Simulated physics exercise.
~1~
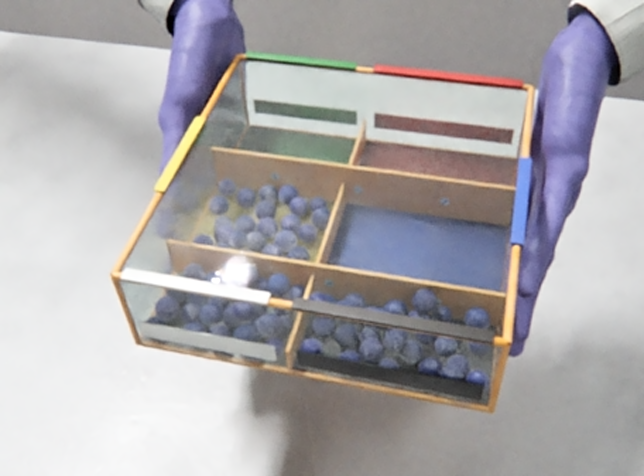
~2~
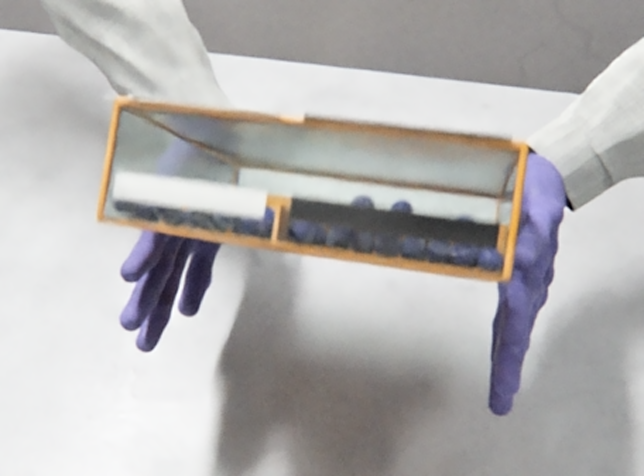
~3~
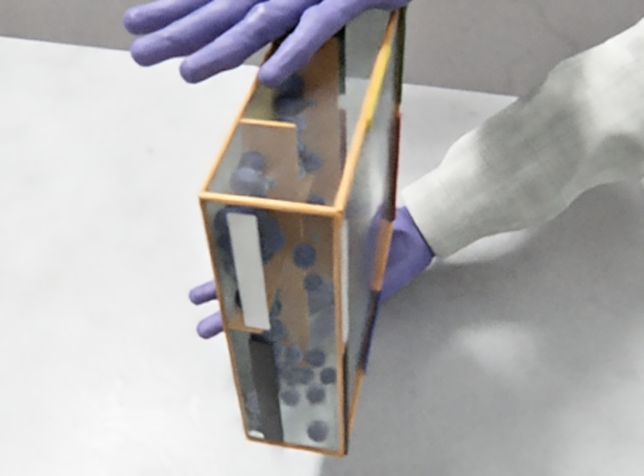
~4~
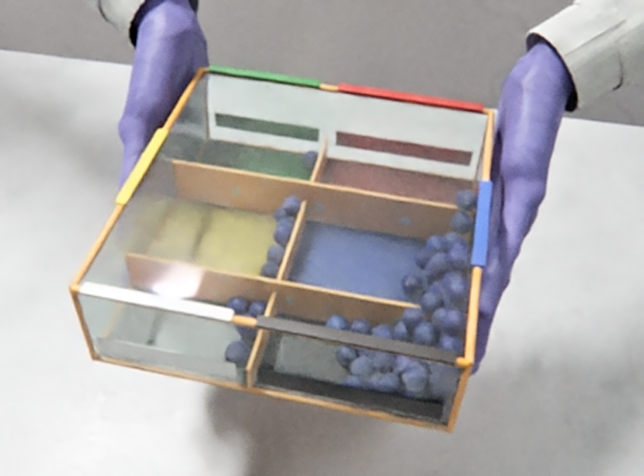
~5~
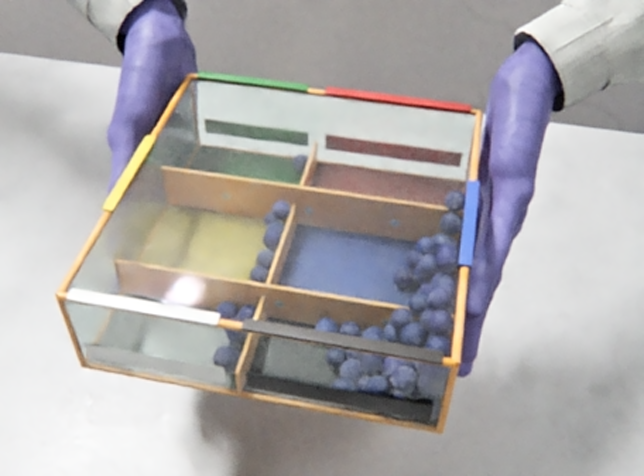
Two purple-gloved hands hold a shallow, clear-lidded box of dark blue berries above a pale tabletop, seen from above and in front. Thin orange-brown edges and partitions divide it into six compartments, marked green and red at the back, yellow and blue in the middle, white and black in front. At first, berries fill the white, black and yellow sections. The hands tip the box until its front faces the viewer, later stand it steeply on its right side, then return it level. Most berries finish heaped in the black and blue compartments, with a few elsewhere.
